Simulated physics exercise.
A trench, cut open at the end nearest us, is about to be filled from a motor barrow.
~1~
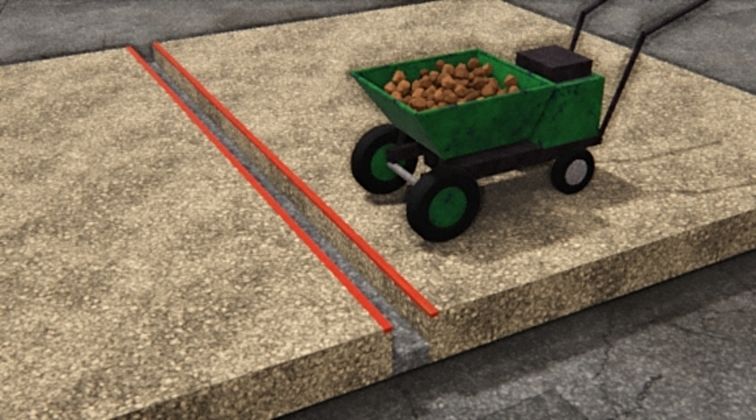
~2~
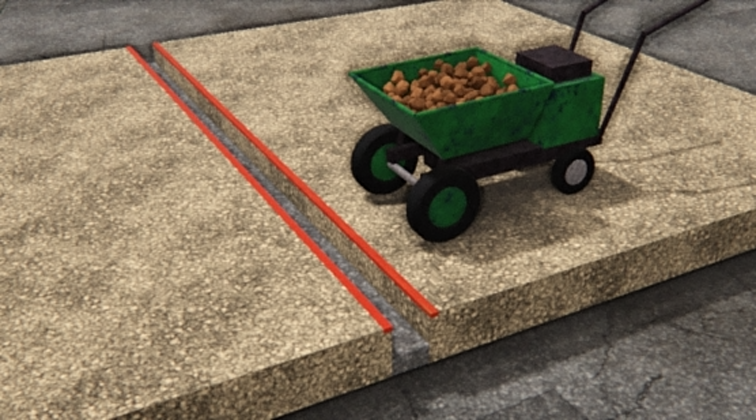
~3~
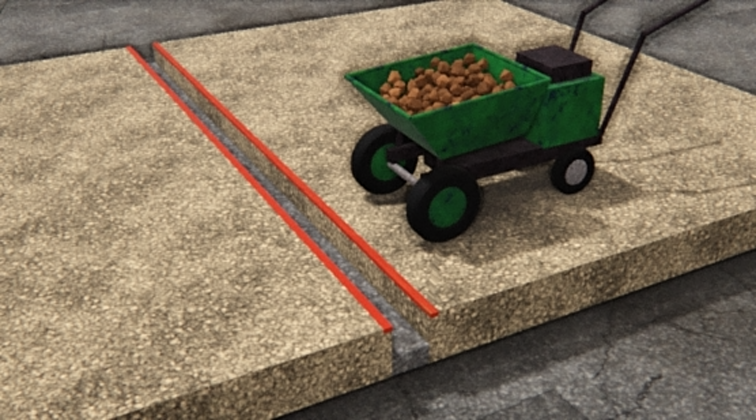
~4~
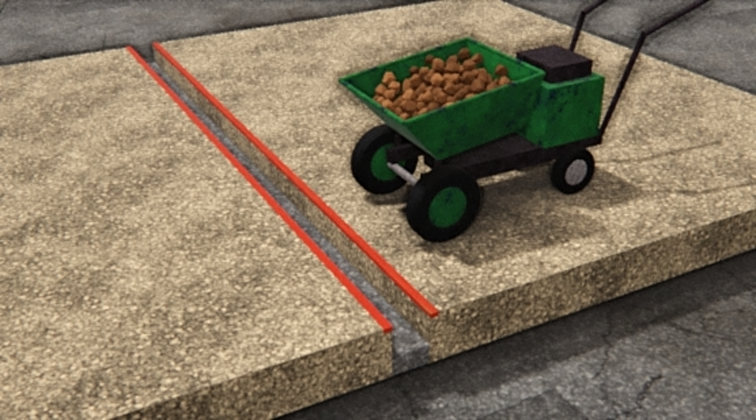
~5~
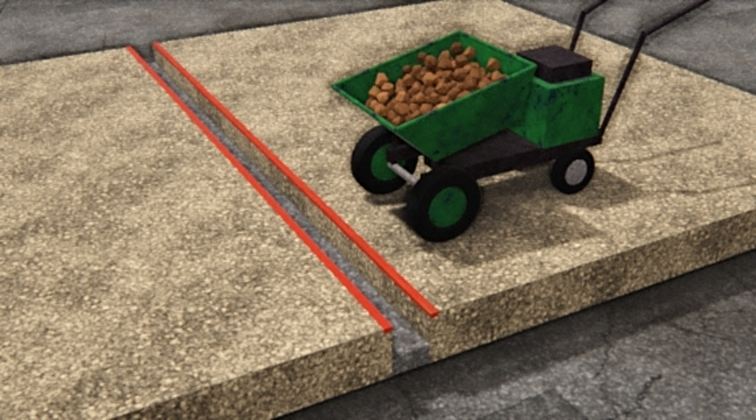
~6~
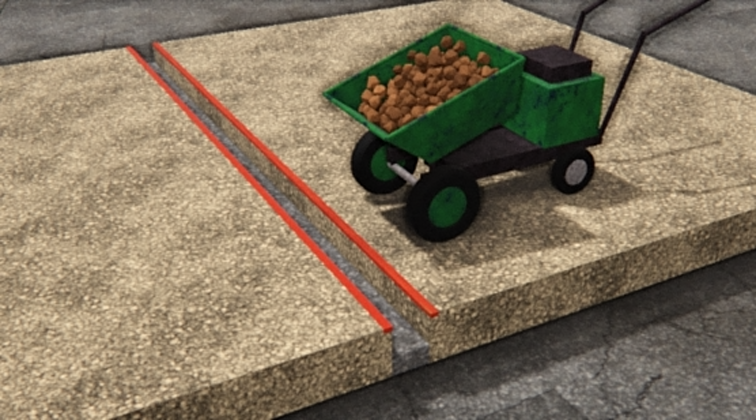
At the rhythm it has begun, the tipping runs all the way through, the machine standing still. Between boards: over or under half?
Under half.
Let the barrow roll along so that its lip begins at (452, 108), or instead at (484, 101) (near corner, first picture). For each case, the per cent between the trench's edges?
Roughly 60 per cent, and 50 per cent.
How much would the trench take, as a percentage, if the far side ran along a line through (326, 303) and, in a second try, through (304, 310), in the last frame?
The first case gives around 70 percent, and the second around 90 percent.
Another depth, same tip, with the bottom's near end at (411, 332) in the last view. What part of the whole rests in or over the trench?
10 per cent, roughly.
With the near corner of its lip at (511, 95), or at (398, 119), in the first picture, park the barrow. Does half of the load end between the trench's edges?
First spot a minority of it, second spot a minority of it.
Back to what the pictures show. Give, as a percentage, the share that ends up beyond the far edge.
My estimate is around 80 percent.
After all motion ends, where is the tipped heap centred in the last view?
Close to (267, 249).
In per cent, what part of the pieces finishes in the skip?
Around 15 in a hundred.
Shortly afterwards, skip tipped steeply; the whole lot in the skip.
Next, skip tipped right over; near two thirds in the skip; only a few in or heaped over the trench; near a third beyond it; only a few falling.
Some moments later, skip tipped right over; near a quarter in the skip; a little in or heaped over the trench; the bulk beyond it.
In the end, skip tipped right over; a little in the skip; a little in or heaped over the trench; the bulk beyond it.
